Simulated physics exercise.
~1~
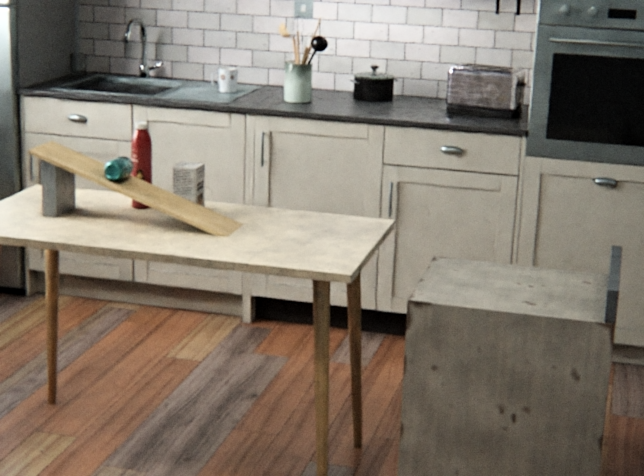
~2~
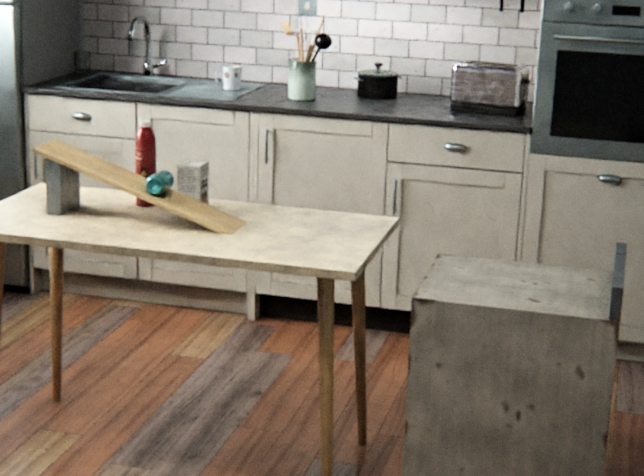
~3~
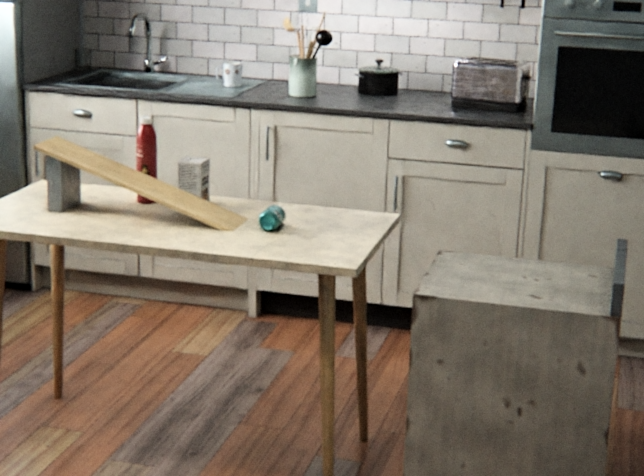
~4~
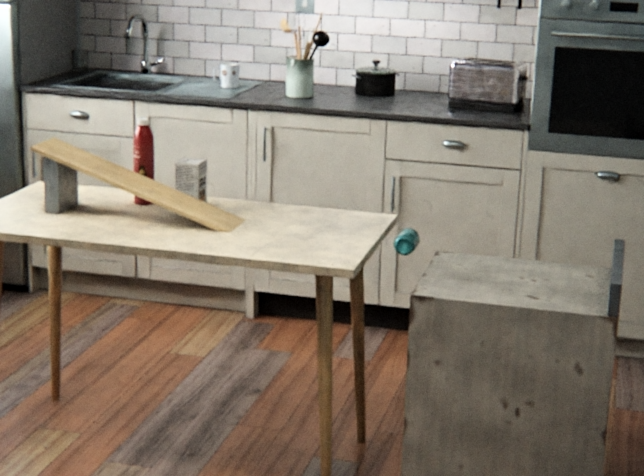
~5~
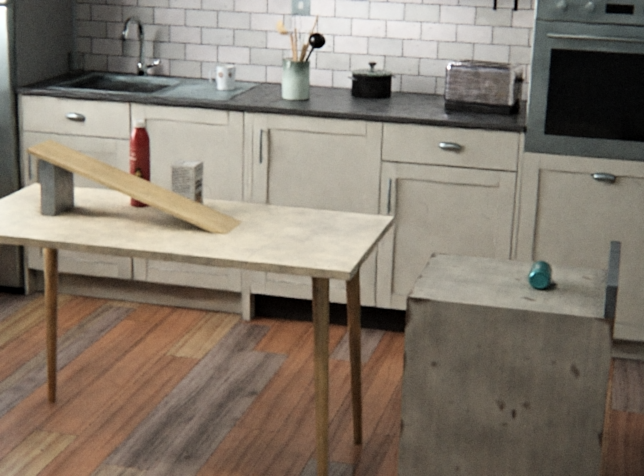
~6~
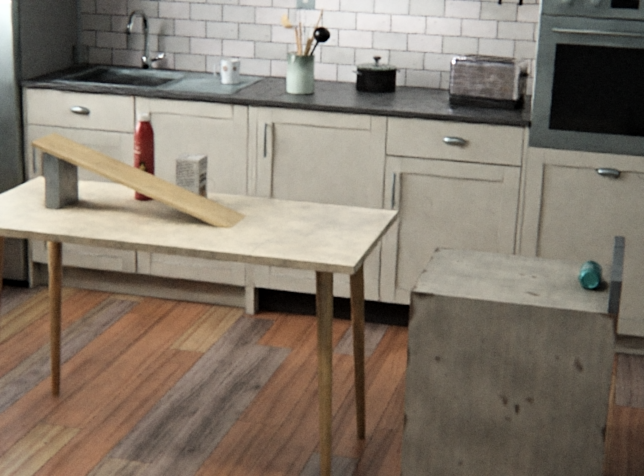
A pale wooden table stands at the left of a kitchen with cream cabinets and white tiles, viewed from slightly above by a gently swaying camera. On it, a plank propped on a grey block slopes down to the right, near a red bottle and a pale carton, while a lower grey block stands across a gap. A turquoise can rolls down the plank and across the tabletop. It leaves the right edge, drops through the air over the gap and reaches the grey block's top. It continues right and ends beside the upright batten at the far end.
